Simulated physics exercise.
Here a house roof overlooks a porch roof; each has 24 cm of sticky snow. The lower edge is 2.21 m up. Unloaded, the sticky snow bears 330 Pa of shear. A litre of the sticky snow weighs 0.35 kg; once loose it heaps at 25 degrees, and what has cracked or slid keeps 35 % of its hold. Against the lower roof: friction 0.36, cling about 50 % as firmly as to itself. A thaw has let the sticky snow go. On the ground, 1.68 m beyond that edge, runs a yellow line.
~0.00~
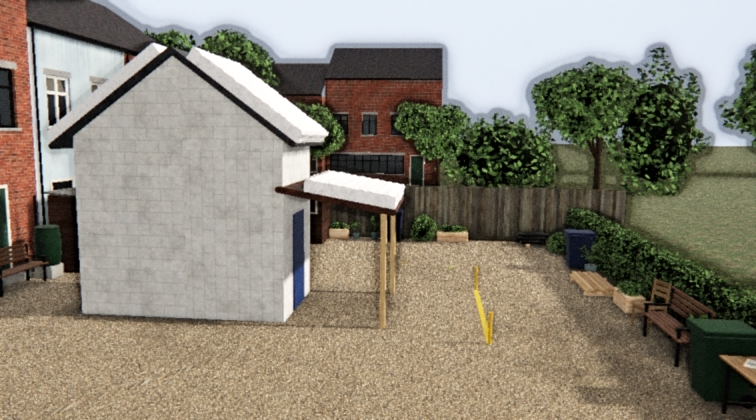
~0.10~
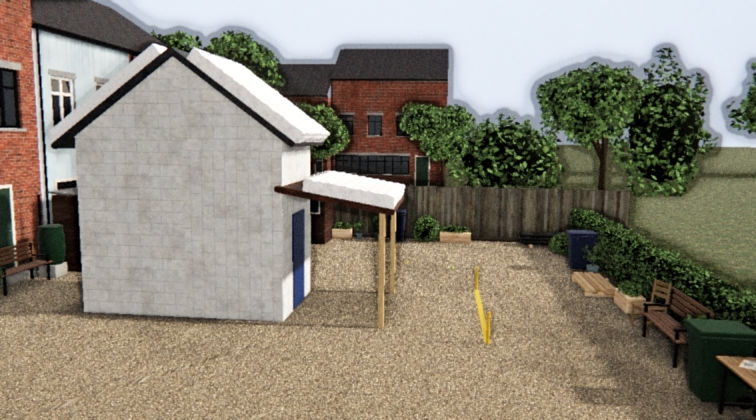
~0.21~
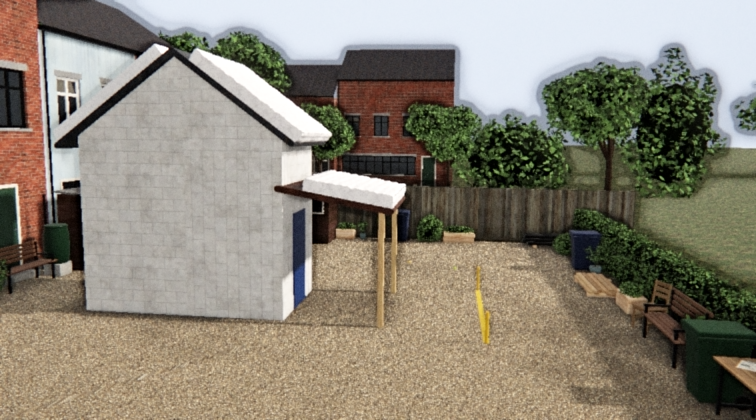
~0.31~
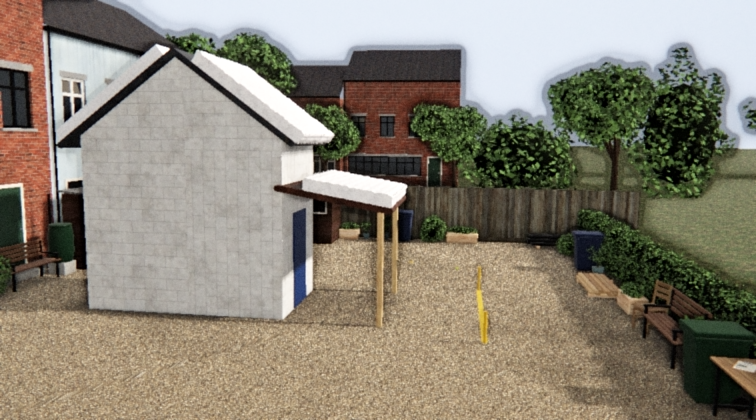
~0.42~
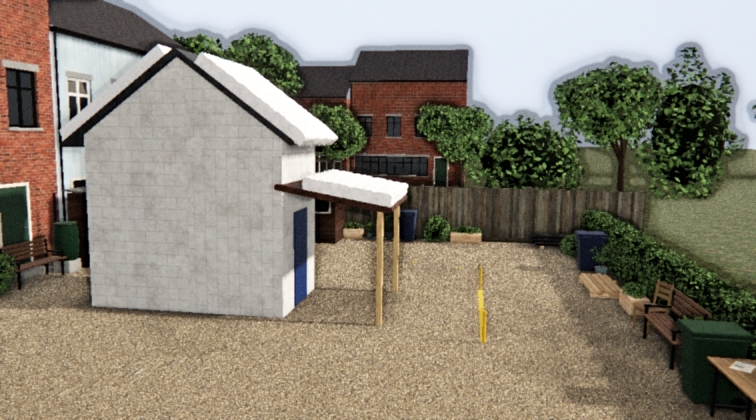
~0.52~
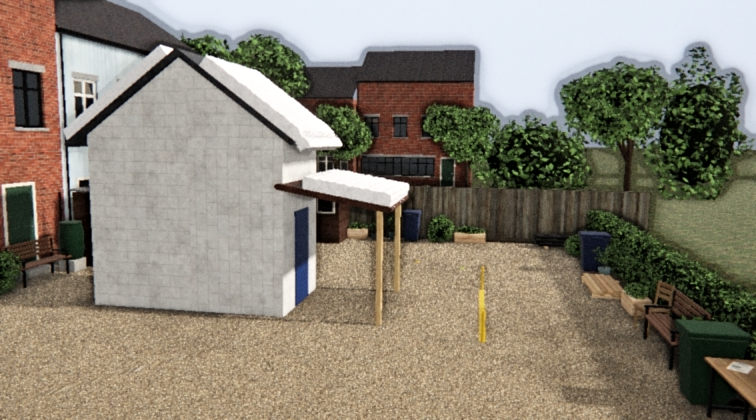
A pale block house with thick white snow on its dark-edged roof stands left of centre in a gravel yard, seen from a raised viewpoint. A snow-topped porch on wooden posts shelters its blue door, with a yellow line on the ground, benches and green bins at the sides, and brick houses, fence and trees behind. The roof snow creeps slightly down toward the porch as the camera drifts gently around.
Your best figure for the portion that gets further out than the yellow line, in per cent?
About 1 %.
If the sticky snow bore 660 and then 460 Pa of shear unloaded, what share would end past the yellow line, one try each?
In that order: 0 %, 0 %.
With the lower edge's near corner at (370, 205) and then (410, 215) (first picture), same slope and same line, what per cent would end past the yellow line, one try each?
In turn about 10 %, 1 %.
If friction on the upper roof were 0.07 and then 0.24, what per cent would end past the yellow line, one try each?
In that order: 25 %, 16 %.
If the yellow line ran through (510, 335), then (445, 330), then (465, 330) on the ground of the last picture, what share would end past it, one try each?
In turn about 0 %, 8 %, 4 %.
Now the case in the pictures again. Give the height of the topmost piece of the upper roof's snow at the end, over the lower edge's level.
About 0.7 m.
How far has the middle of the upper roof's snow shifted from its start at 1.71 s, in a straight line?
Some 2.0 m.
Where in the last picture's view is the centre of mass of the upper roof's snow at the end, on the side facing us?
Near (367, 224).
After 1.07 s, none is below the lower edge and 0 % is past the line.
After 1.71 s, none is below the lower edge and 0 % is past the line.
After 2.36 s, 4 % is below the lower edge and 0 % is past the line.
After 3.00 s, 26 % is below the lower edge and 0 % is past the line.
After 4.00 s, 29 % is below the lower edge and 1 % is past the line.
